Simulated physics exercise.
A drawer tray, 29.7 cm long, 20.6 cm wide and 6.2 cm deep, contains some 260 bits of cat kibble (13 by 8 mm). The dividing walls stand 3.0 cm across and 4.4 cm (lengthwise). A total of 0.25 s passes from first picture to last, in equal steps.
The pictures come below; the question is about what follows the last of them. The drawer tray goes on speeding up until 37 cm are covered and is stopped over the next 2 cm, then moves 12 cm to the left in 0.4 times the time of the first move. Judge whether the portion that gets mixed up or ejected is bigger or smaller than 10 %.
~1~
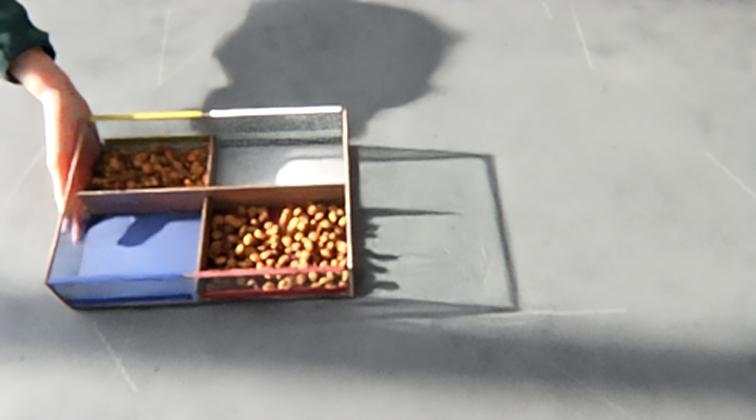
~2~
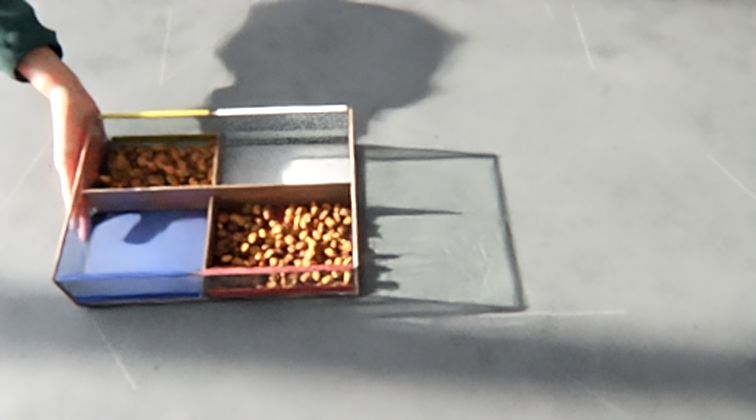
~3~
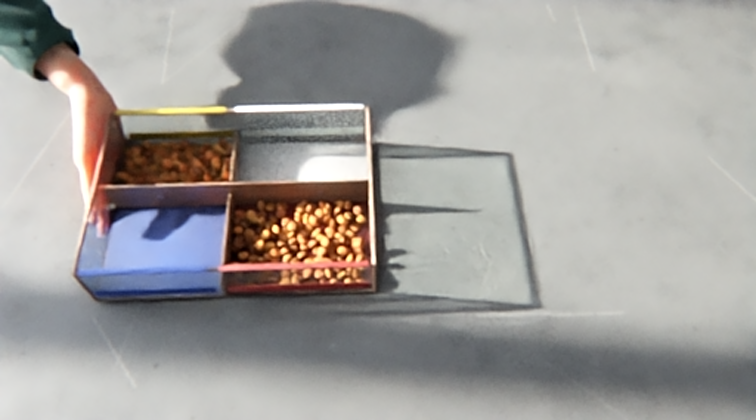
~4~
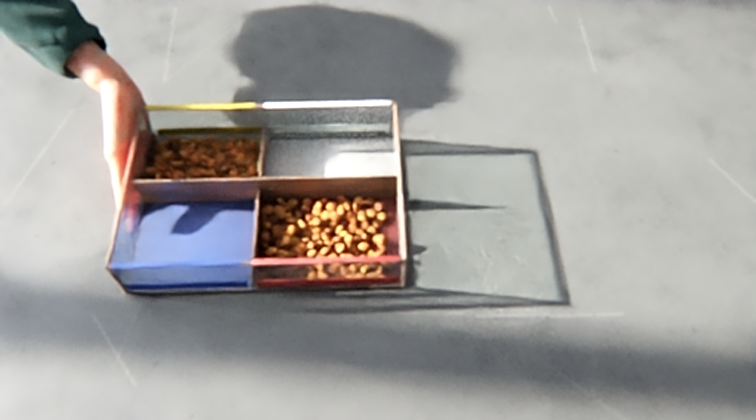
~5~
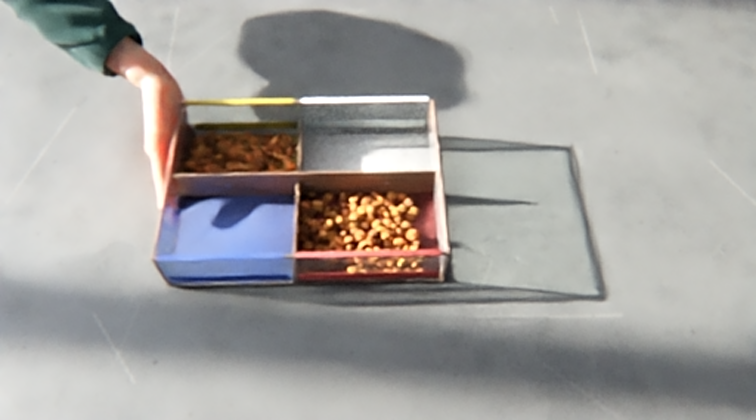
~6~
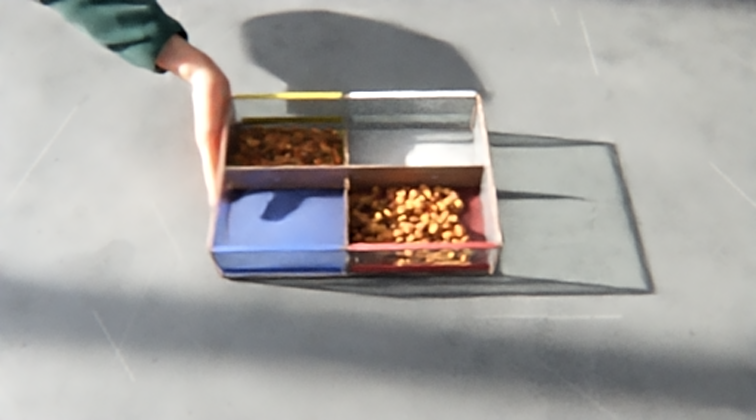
The tenth mark gets passed.
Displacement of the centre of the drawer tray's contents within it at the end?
2.5 cm or so.
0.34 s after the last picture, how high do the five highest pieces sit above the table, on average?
10 cm.
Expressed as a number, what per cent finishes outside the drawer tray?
Outside fraction: About 0 in a hundred.
Then, 0.13 s after the last picture, tilt 0 degrees; yellow 50 %, red 50 %; 0 % away from where they began.
Then, 0.24 s after the last picture, tilt 0 degrees; yellow 35 %, red 50 %, white 15 %; 15 % away from where they began.
Then, 0.34 s after the last picture, tilt 0 degrees; yellow 40 %, red 50 %, white 10 %; 10 % away from where they began.
Then, 0.44 s after the last picture, tilt 0 degrees; yellow 40 %, red 50 %, white 10 %; 15 % away from where they began.
In the end, yellow 40 %, red 50 %, white 10 %; 15 % away from where they began.
